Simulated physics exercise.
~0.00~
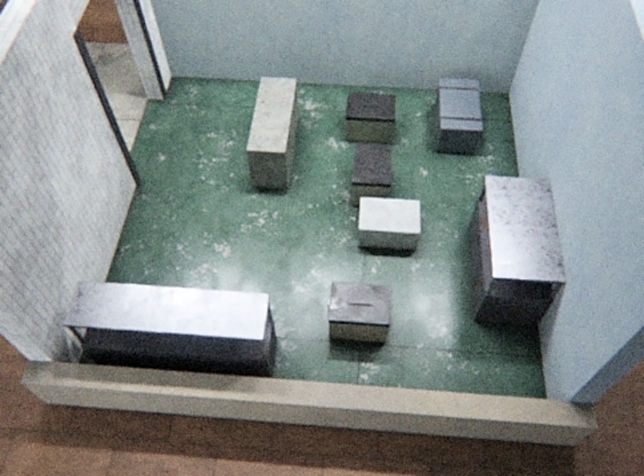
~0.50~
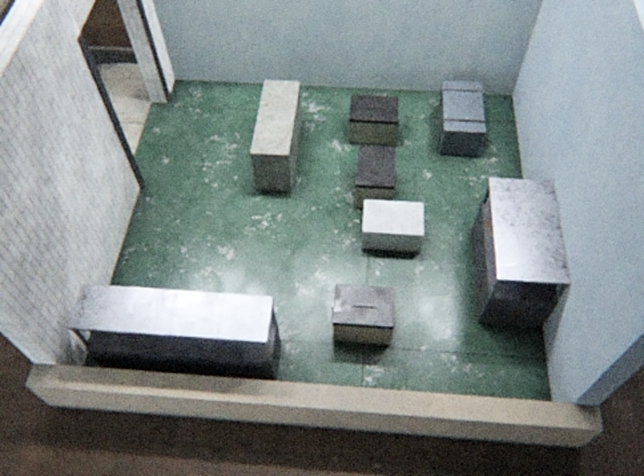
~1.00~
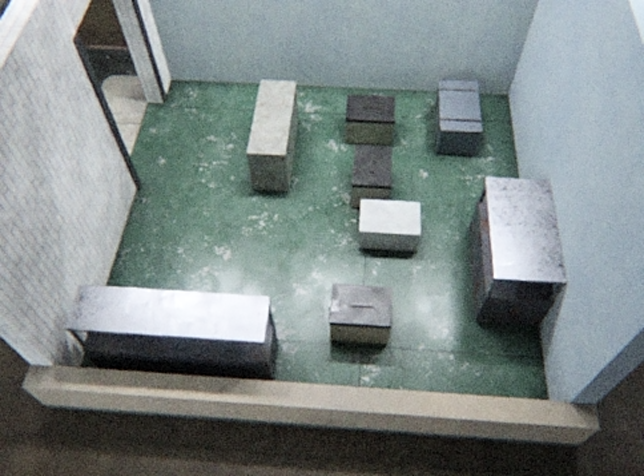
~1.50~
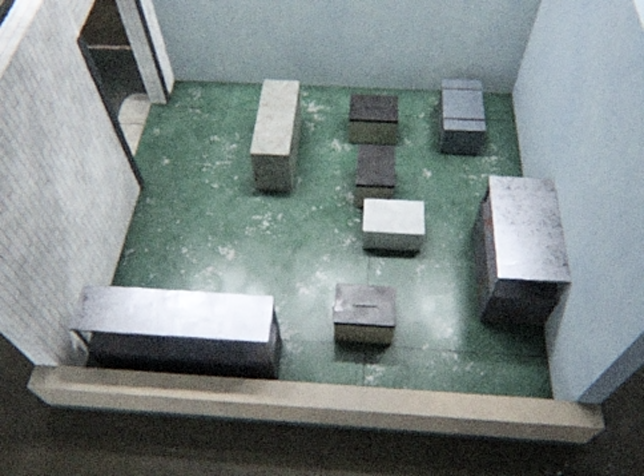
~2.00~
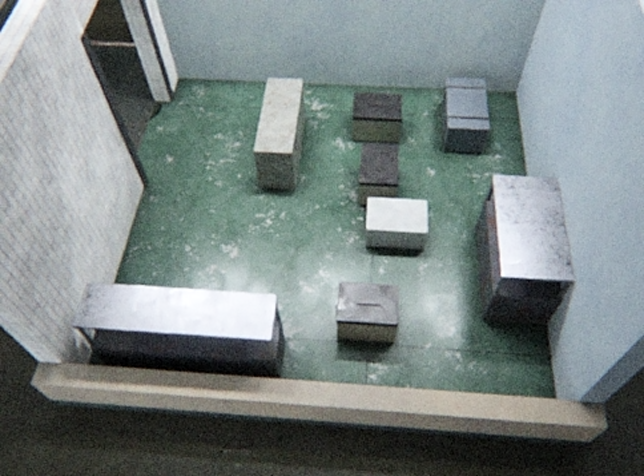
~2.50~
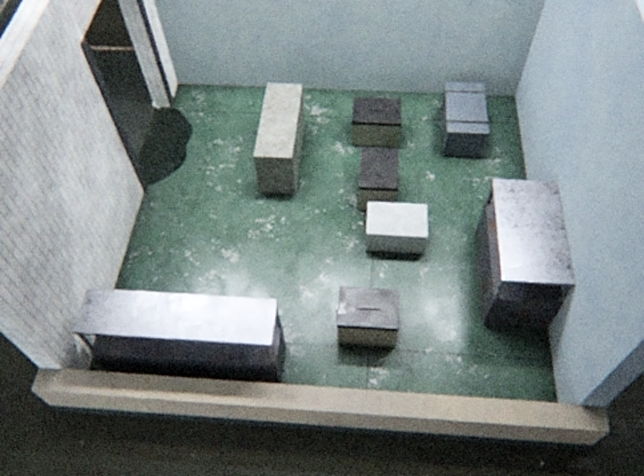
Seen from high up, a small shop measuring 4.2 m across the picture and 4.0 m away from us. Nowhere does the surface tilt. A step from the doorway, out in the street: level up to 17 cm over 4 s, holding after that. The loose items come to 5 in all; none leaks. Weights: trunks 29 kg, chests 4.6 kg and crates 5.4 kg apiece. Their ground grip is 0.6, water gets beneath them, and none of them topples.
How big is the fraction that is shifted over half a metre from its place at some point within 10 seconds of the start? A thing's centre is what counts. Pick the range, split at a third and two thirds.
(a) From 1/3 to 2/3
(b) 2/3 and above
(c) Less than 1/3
The answer is a.
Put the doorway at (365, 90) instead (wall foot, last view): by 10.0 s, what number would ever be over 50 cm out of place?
Result: 4 of them.
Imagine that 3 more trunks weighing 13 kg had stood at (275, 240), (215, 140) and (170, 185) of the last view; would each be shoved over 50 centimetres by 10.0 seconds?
Well, it goes above, above, above.
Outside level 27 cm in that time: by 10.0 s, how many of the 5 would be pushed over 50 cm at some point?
The answer would then be 5.
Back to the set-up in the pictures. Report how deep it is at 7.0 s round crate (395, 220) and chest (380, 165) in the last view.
I'd put it at 1 cm and 1 cm respectively.
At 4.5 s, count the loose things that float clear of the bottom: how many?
Total: 0.
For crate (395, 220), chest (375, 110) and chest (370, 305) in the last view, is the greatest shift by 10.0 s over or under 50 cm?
In that order: Less, past it, past it.
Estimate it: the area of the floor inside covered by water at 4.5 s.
Some 3.5 m2.
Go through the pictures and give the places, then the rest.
The first frame shows a trunk at (460, 104), on the bottom; a chest at (371, 105), on the bottom; 0.0 m2 under water; 0 of 5 have shifted.
The second frame shows a trunk at (463, 105), on the bottom; a chest at (374, 108) rests on the ground; water covers 0.0 m2; 0 of 5 have shifted.
The third frame shows a trunk at (460, 105) rests on the ground; a chest at (371, 107), on the bottom; 0.0 m2 under water; 0 of 5 have shifted.
The fourth frame shows a trunk at (463, 104) rests on the ground; a chest at (374, 107), on the bottom; 0.0 m2 under water; 0 of 5 have shifted.
The fifth frame shows a trunk at (467, 103), on the bottom; a chest at (378, 105) rests on the ground; water covers 0.0 m2; 0 of 5 have shifted.
The sixth frame shows a trunk at (466, 107), on the bottom; a chest at (377, 110) rests on the ground; water covers 0.3 m2; 0 of 5 have shifted.
After 3.5 s 0 of 5 are over 50 cm from their spots; 0 afloat.
After 4.5 s 0 of 5 are over 50 cm from their spots; 0 afloat.
After 7.0 s 0 of 5 are over 50 cm from their spots; 0 afloat.
After 10.0 s 2 of 5 are over 50 cm from their spots, and 2 have been at some point; 4 afloat.
